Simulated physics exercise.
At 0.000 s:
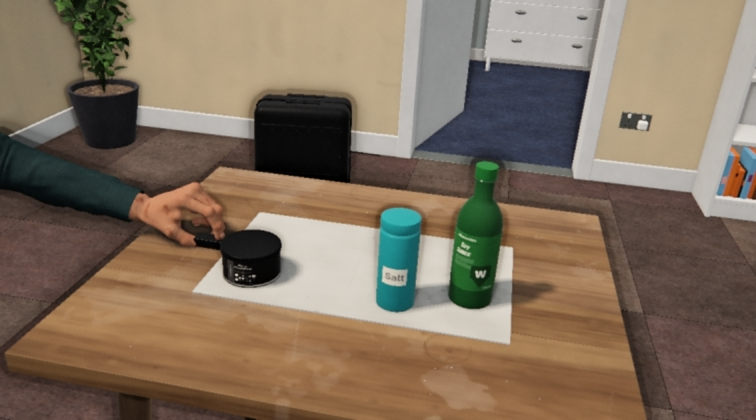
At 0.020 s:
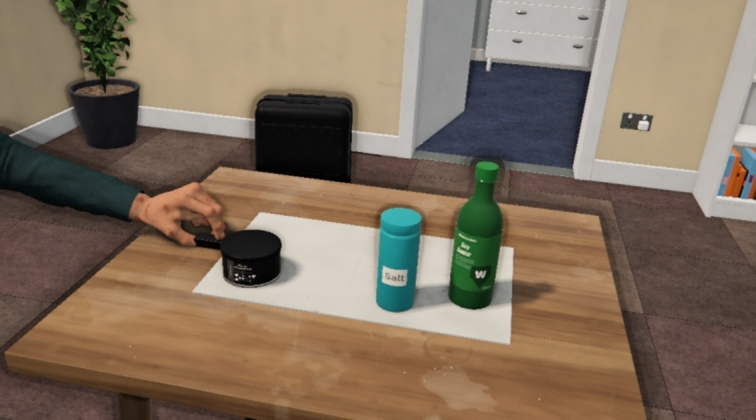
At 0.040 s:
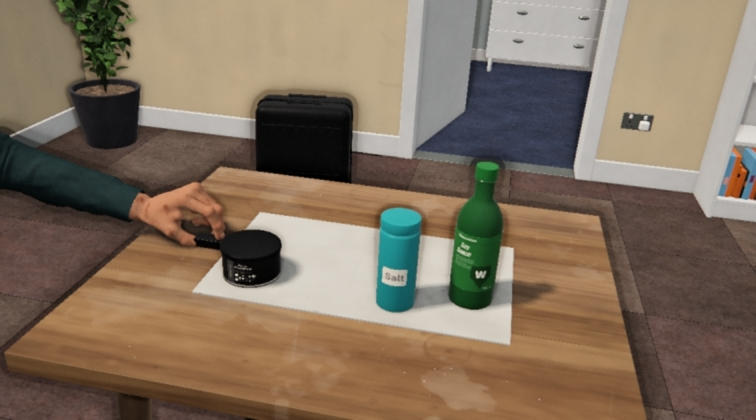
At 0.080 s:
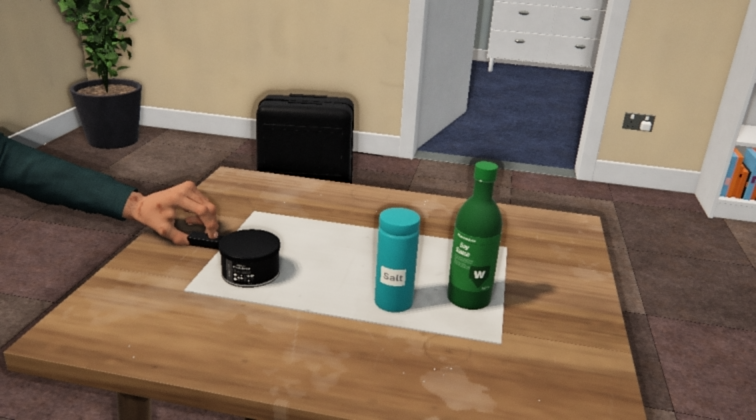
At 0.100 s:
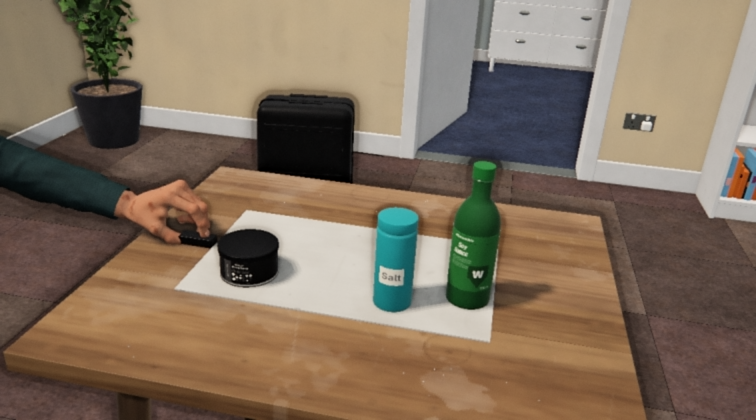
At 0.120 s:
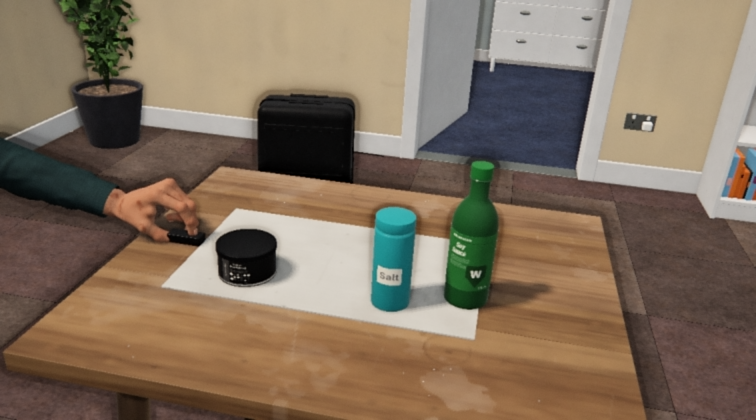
A hand in a dark green sleeve rests still at the left of a wooden table, then draws a white sheet slowly leftward a short way, the objects on it barely shifting. The steady view looks down across a room with a plant, black suitcase and open doorway. On the sheet stand a black tub at left, a turquoise salt jar and a green bottle at right.
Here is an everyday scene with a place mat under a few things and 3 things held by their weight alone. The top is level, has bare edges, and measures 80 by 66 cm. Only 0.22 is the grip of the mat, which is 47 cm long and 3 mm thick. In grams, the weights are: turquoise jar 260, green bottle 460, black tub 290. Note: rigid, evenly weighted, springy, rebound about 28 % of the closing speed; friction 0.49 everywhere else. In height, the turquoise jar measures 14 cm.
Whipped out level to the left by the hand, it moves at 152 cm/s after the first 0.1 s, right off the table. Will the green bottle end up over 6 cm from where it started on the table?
Stationary, basically.
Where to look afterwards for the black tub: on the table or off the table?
Black tub: Goes out of bounds.
After 0.32 s, 35 cm of pull; green bottle 5° off upright near (455, 232); turquoise jar 9° off upright; black tub moved 9 cm.
After 0.52 s, 65 cm of pull; black tub now off the table; green bottle moved 2 cm near (465, 235); turquoise jar 30° off upright.
After 0.72 s, 88 cm of pull; green bottle moved 2 cm near (463, 235); turquoise jar on its side.
After 0.92 s, 88 cm of pull; green bottle moved 2 cm near (462, 235); turquoise jar on its side.
In the end (1.2 s), off the table, black tub; toppled on the table, turquoise jar; green bottle under 6 cm from the start. At the end, from the last picture's camera, green bottle near (462, 235).
